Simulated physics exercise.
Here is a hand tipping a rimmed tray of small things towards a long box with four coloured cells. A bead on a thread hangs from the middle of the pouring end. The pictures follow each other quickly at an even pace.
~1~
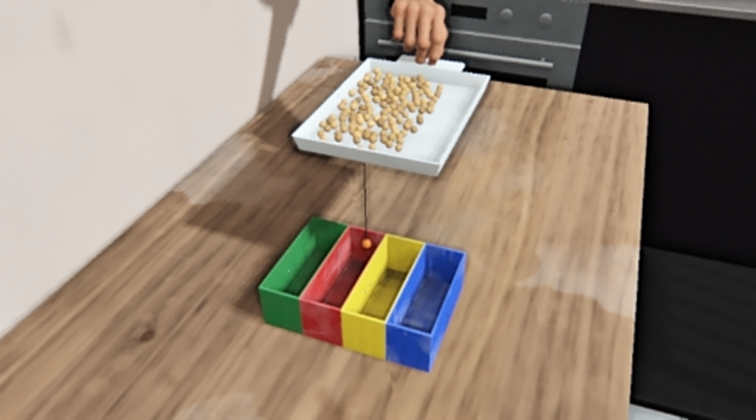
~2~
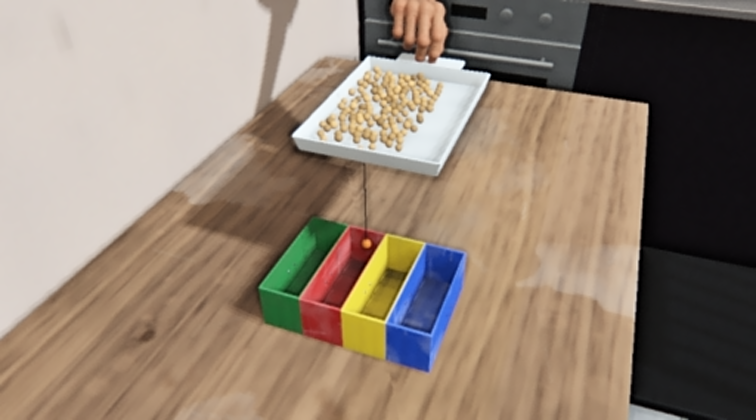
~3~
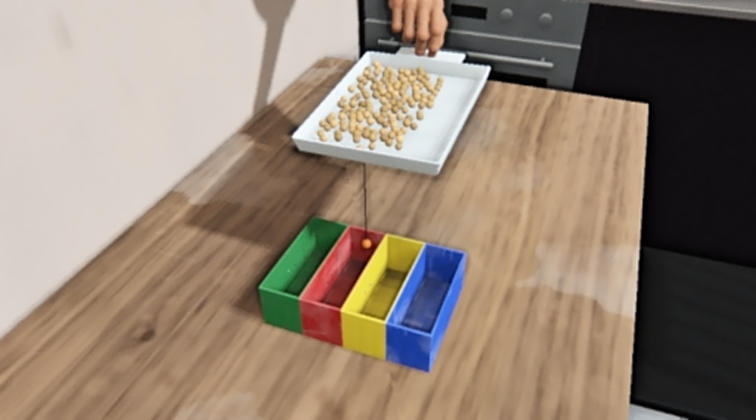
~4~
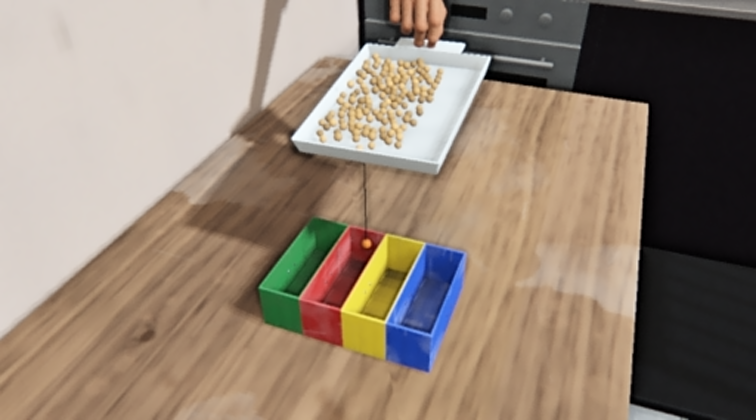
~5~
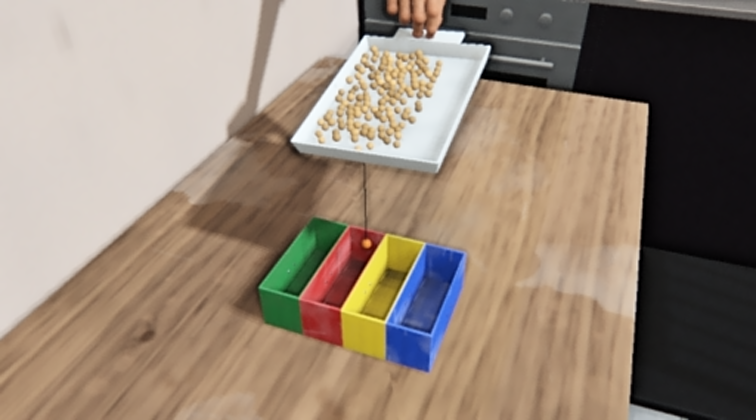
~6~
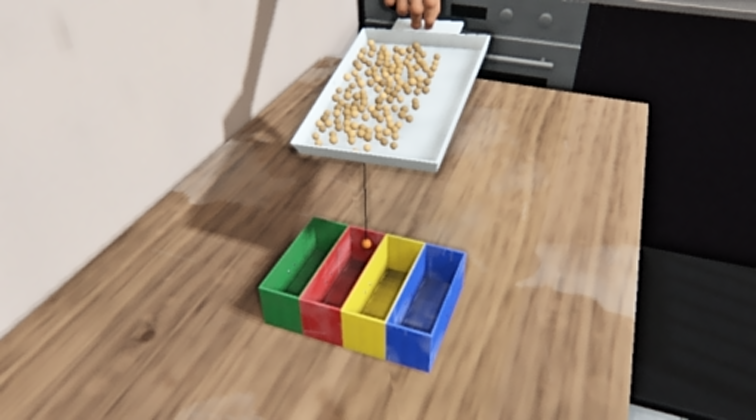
On a wooden table in a kitchen, a hand holds a white rimmed tray of small round beads behind a box with green, red, yellow and blue cells, then gradually raises the tray's far end as the beads shift slightly.
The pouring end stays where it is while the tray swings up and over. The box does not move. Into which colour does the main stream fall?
Most goes to the green cell.
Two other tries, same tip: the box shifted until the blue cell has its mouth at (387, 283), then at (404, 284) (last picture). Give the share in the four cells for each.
The first gives 100 %, the second 100 %.
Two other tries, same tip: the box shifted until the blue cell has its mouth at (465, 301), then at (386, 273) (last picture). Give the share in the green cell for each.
In turn 20 and 20 in a hundred.
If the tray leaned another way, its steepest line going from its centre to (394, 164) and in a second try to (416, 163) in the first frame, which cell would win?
In turn: That blue cell; blue.
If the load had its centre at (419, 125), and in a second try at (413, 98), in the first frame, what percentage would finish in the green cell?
About 40 and 60 per cent.
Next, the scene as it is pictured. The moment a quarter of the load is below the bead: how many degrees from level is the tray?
Around 80° of tilt.
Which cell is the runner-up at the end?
Second comes that red cell.
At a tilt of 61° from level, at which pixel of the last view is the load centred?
Near (333, 132).
Shortly afterwards, tray tipped steeply; all but a few on the tray; only a few falling or outside the box.
Next, tray tipped right over; only a few on the tray; near half in the green cell; near a quarter in the red cell; only a few in the yellow cell; near a third falling or outside the box.
Some moments later, tray tipped past a quarter turn; near half in the green cell; near a quarter in the red cell; only a few in the yellow cell; near a quarter falling or outside the box.
In the end, tray tipped past a quarter turn; near half in the green cell; near a quarter in the red cell; only a few in the yellow cell; none at all in the blue cell; near a quarter outside the box.
